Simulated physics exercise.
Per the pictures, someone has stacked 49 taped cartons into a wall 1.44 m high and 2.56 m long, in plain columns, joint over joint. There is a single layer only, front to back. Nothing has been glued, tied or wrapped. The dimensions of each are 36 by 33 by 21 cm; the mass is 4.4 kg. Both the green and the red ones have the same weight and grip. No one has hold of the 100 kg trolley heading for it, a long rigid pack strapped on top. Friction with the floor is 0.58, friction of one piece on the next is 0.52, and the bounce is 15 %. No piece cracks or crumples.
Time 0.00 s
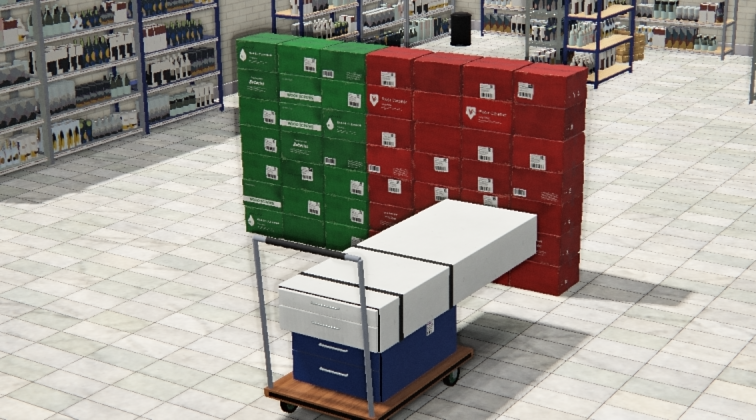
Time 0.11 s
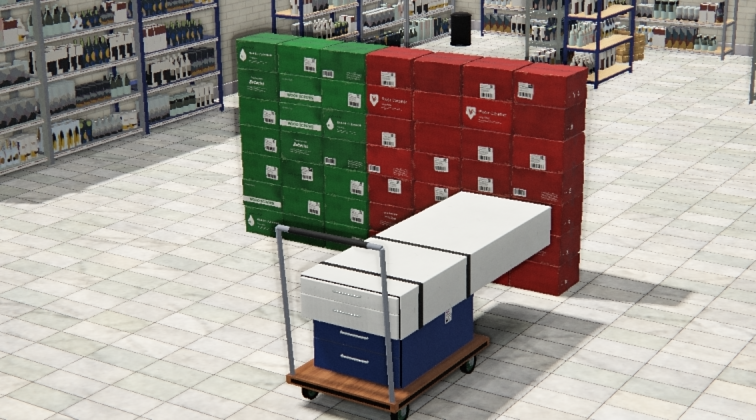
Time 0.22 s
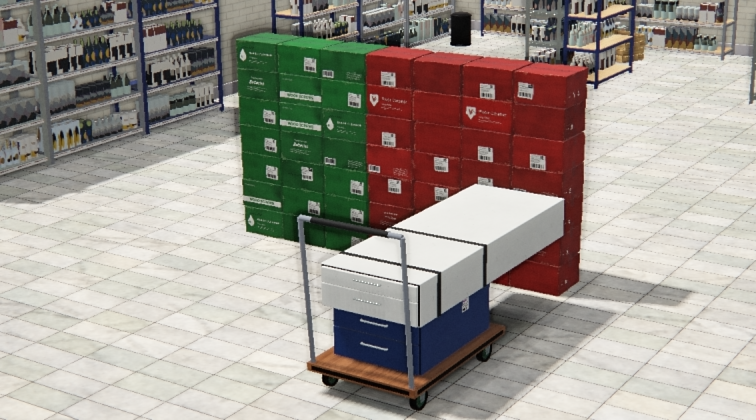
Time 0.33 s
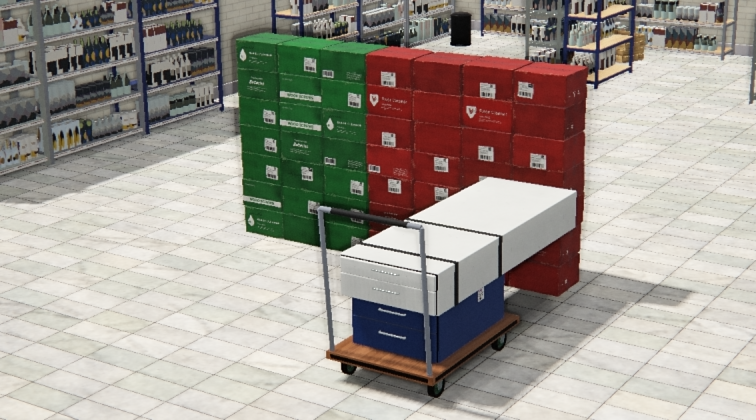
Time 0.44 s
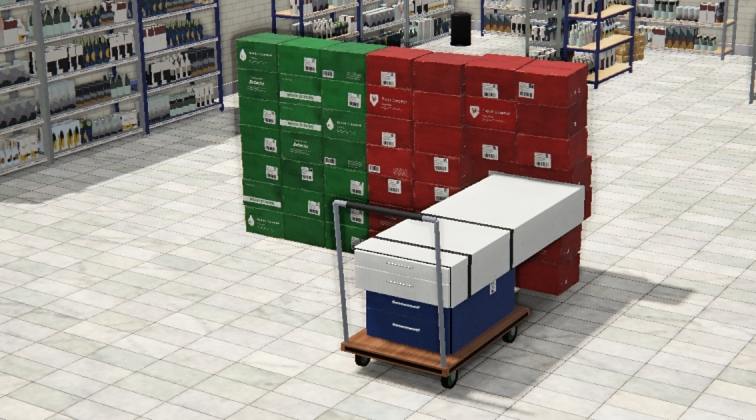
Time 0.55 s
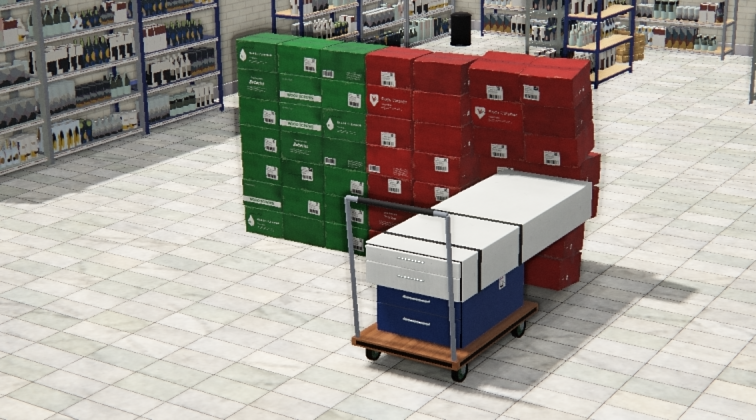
A trolley carrying blue and white boxes rolled toward a wall of stacked green and red cartons, then its long white load pushed into the red end, shoving several cartons back and tilting some.
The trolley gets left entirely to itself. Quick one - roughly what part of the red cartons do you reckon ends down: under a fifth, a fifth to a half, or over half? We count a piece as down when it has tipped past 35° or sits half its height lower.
I reckon a fifth to a half.
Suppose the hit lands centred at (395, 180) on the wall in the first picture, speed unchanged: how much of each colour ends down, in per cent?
The red ones would be 40 per cent down and the green ones 20 per cent.
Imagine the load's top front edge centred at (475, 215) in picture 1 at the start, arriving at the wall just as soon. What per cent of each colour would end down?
Result - red: 40%; green: 0%.
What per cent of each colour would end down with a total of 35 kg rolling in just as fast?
You'd get red at 0 and green at 0 per cent down.
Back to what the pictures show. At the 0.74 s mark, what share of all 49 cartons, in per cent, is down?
0 %.
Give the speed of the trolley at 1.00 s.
Something like 0.6 m/s, I'd say.
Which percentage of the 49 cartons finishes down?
Around 20 %.
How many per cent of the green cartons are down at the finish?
Share down, green: 0 percent.
By 0.74 s, load 39 cm past the wall's line, still rolling; 1 of the 28 red cartons down (1 of 49 in all colours); top red carton tilted 34°, 11 cm lower.
By 1.00 s, load 54 cm past the wall's line, still rolling; 10 of the 28 red cartons down (10 of 49 in all colours); top red carton on its side.
By 1.58 s, load 79 cm past the wall's line, still rolling; 11 of the 28 red cartons down (11 of 49 in all colours); top red carton upside down.
When it is over (2.5 s), load 86 cm past the wall's line, stopped; 11 of the 28 red cartons down (11 of 49 in all colours); top red carton upside down; top green carton unmoved. That is 39 per cent. In pixels of the last frame, middles, top red carton near (608, 166), top green carton near (270, 52).
